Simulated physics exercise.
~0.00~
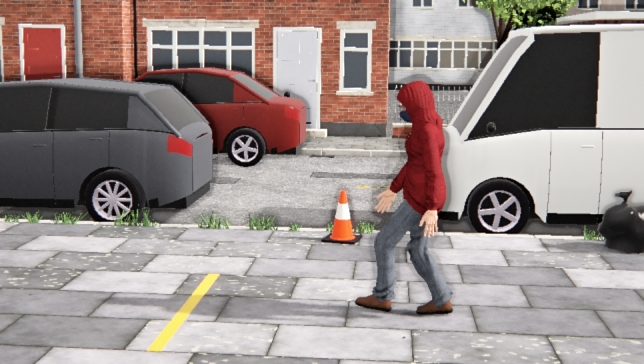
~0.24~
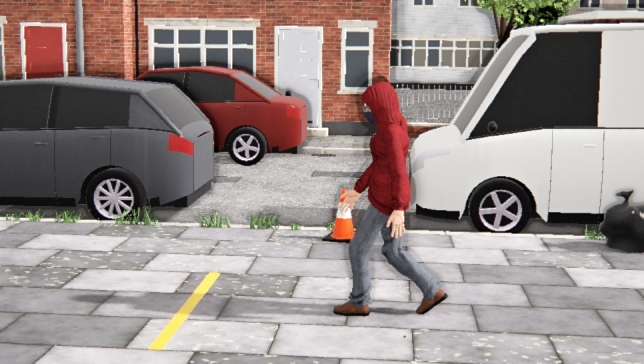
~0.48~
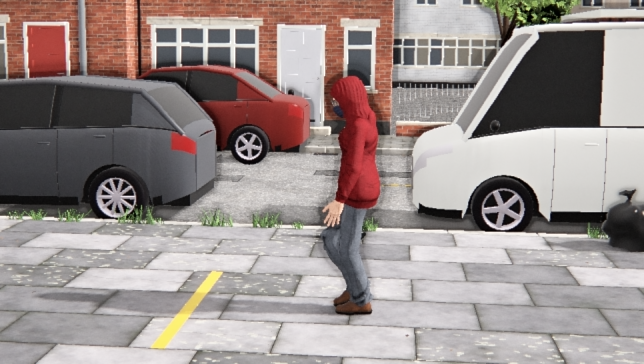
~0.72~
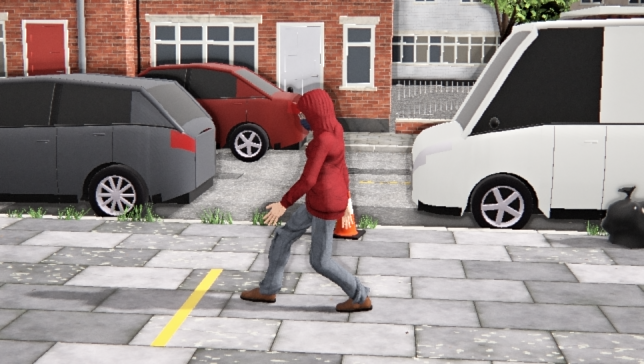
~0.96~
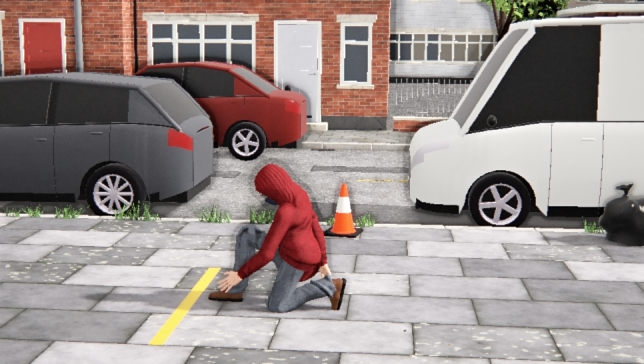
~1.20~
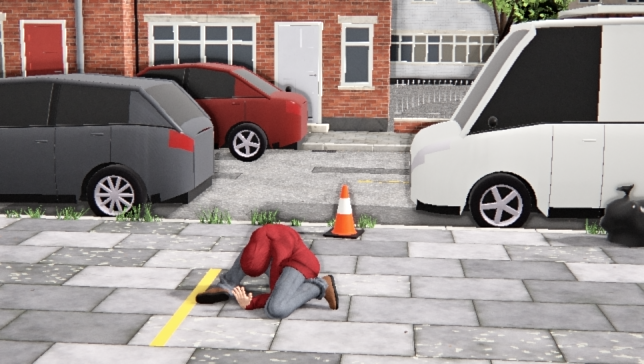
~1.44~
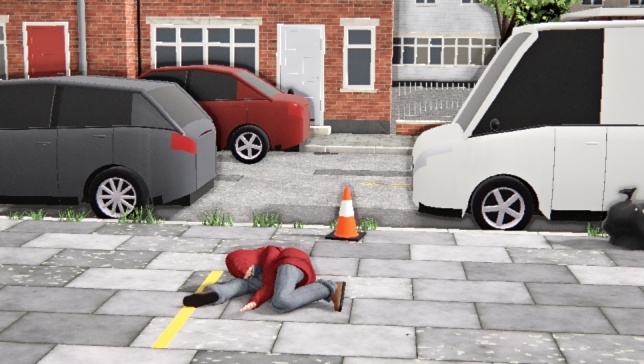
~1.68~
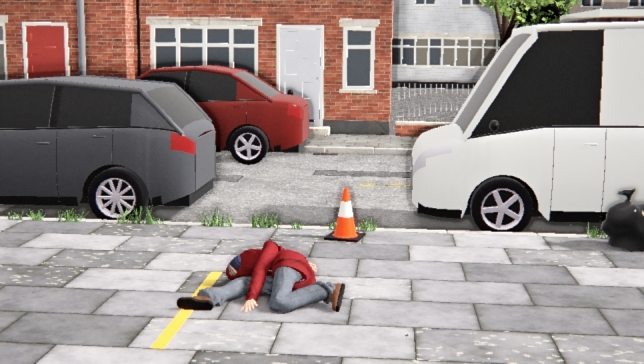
On a paved sidewalk beside parked cars and a white van, a person in a red hooded top walks left toward a yellow line, passes an orange cone, drops to the knees, folds forward and ends lying crumpled on the ground, head stopping just short of the line.
